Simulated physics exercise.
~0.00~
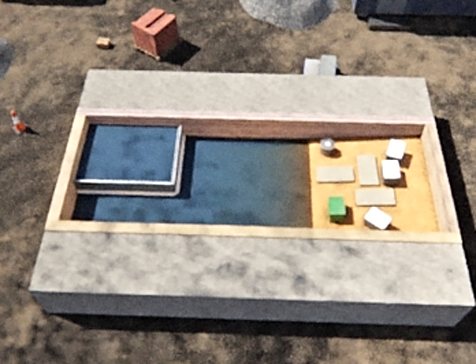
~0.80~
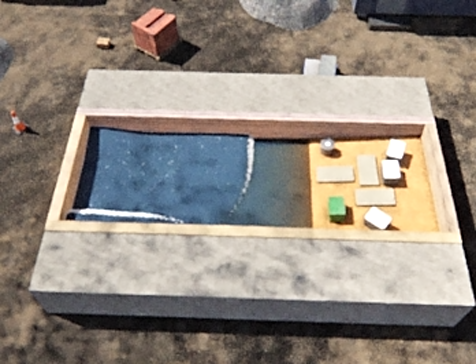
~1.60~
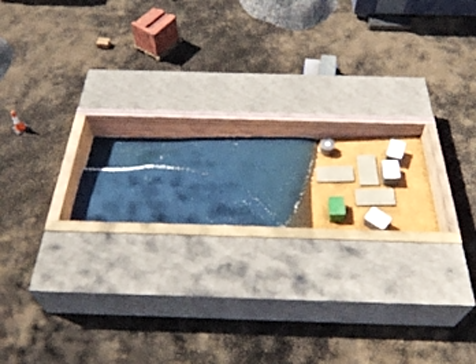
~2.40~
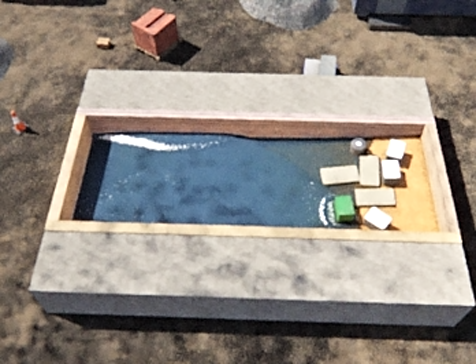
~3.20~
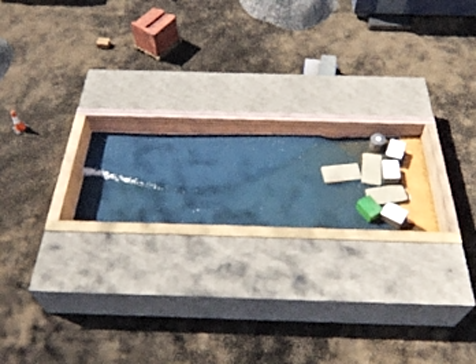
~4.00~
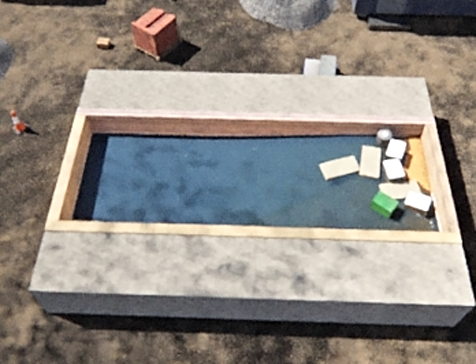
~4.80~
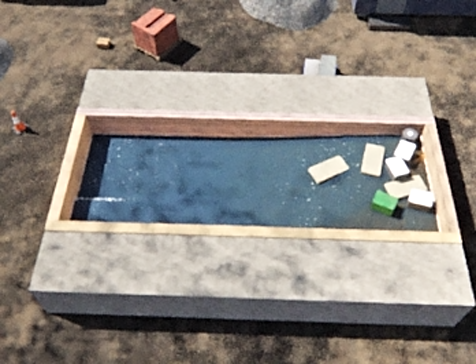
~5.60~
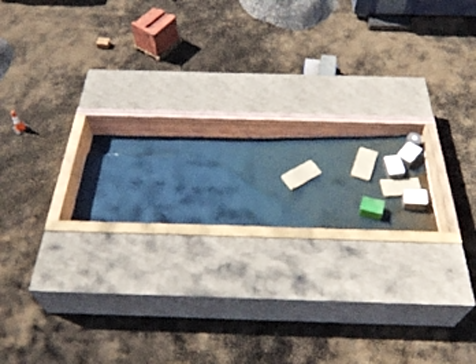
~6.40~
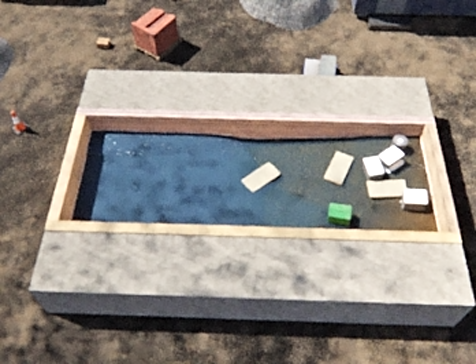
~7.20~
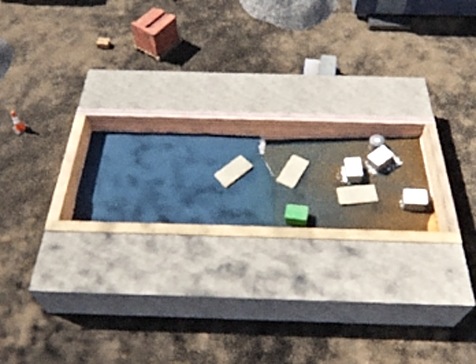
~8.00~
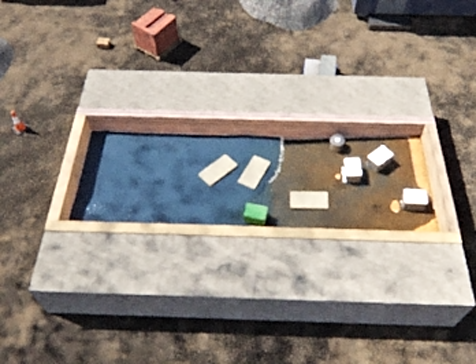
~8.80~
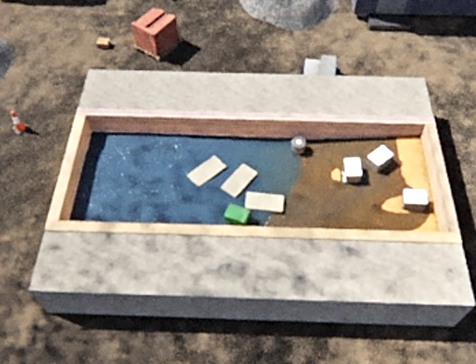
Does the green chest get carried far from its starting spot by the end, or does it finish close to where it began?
It gets carried far from its starting spot. After first being pushed right, it drifts back left with the retreating water and ends well to the left of where it began.
